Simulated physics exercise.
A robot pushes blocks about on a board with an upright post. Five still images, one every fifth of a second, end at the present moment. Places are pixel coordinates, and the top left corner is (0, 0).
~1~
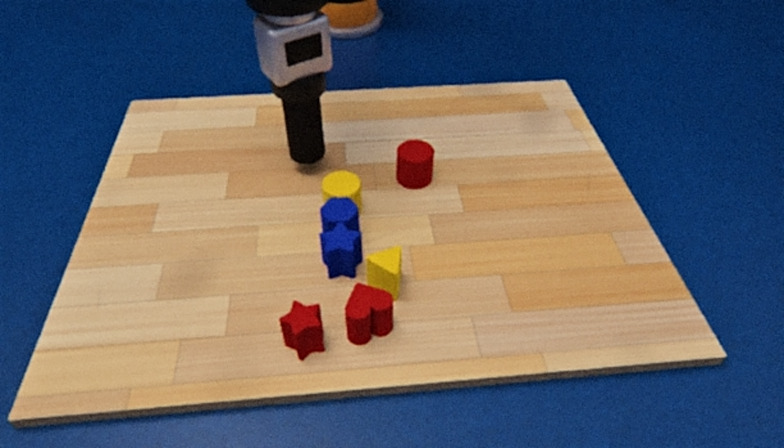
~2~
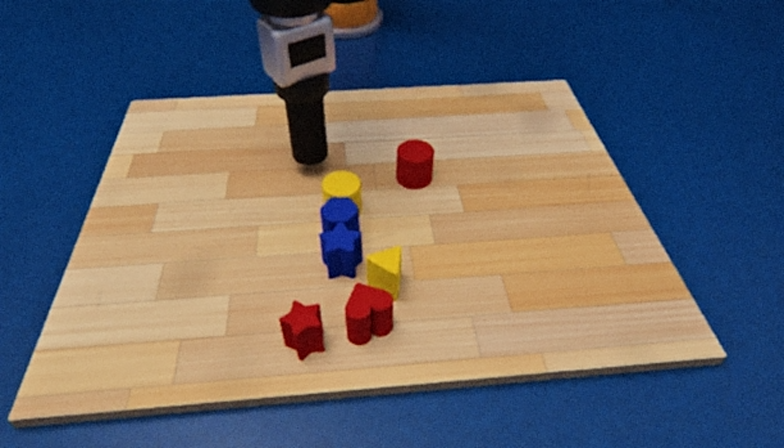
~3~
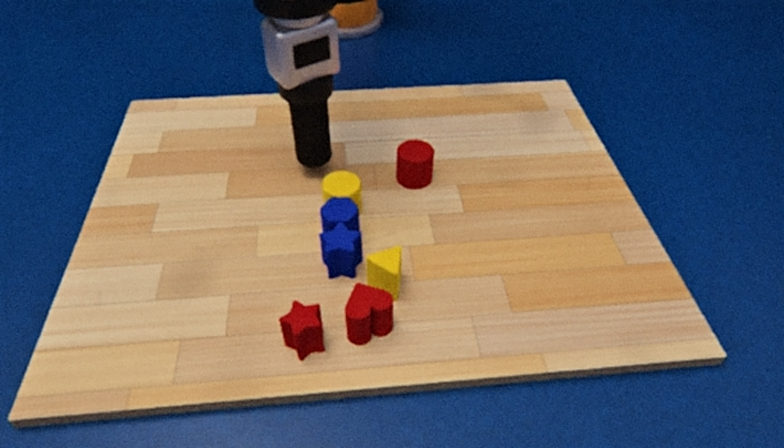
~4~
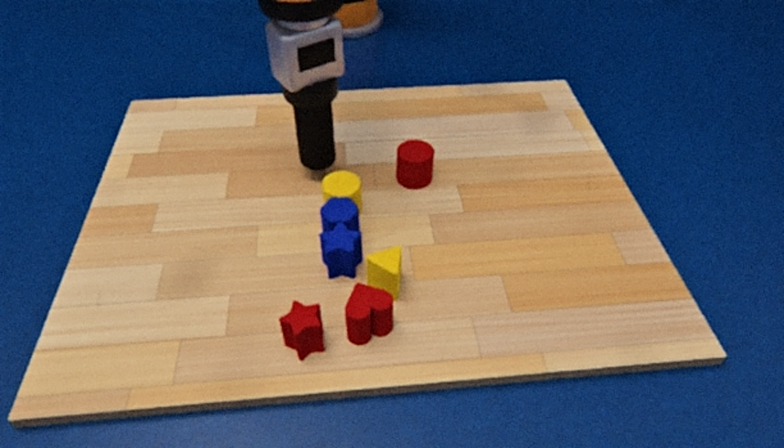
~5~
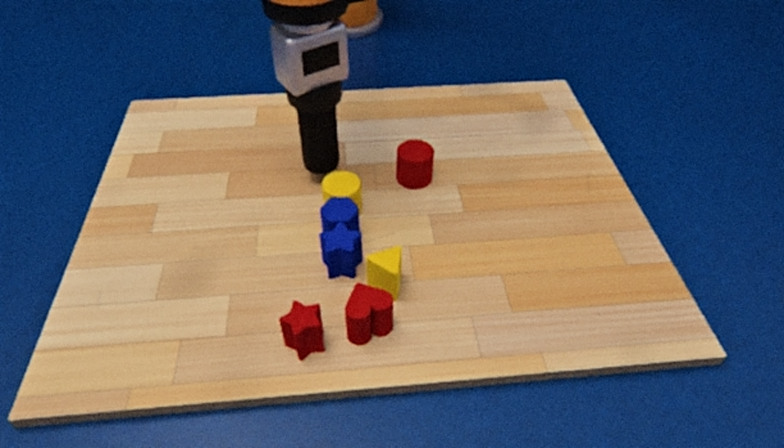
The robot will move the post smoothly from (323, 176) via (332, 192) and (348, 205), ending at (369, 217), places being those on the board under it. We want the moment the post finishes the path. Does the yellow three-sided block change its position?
No, I don't think so.
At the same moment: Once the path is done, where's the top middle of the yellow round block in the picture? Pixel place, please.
My prediction: (375, 217).
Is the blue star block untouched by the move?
I expect not.
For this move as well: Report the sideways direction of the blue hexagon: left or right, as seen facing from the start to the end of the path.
The shift is to the right of that direction.
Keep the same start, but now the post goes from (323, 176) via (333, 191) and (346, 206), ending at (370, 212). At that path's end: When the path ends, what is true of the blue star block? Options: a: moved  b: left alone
My pick is a.
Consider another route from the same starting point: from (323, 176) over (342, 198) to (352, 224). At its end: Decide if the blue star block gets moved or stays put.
It will end up elsewhere.
On the path given first. Halfway along, post (339, 187); blue hexagon (345, 222), turned 20° clockwise; blue star block (339, 252); yellow round block (353, 195).
At the end, post (368, 205); blue hexagon (345, 235), turned 50° clockwise; blue star block (333, 262), turned 15° anticlockwise; yellow round block (375, 217); yellow three-sided block in place.
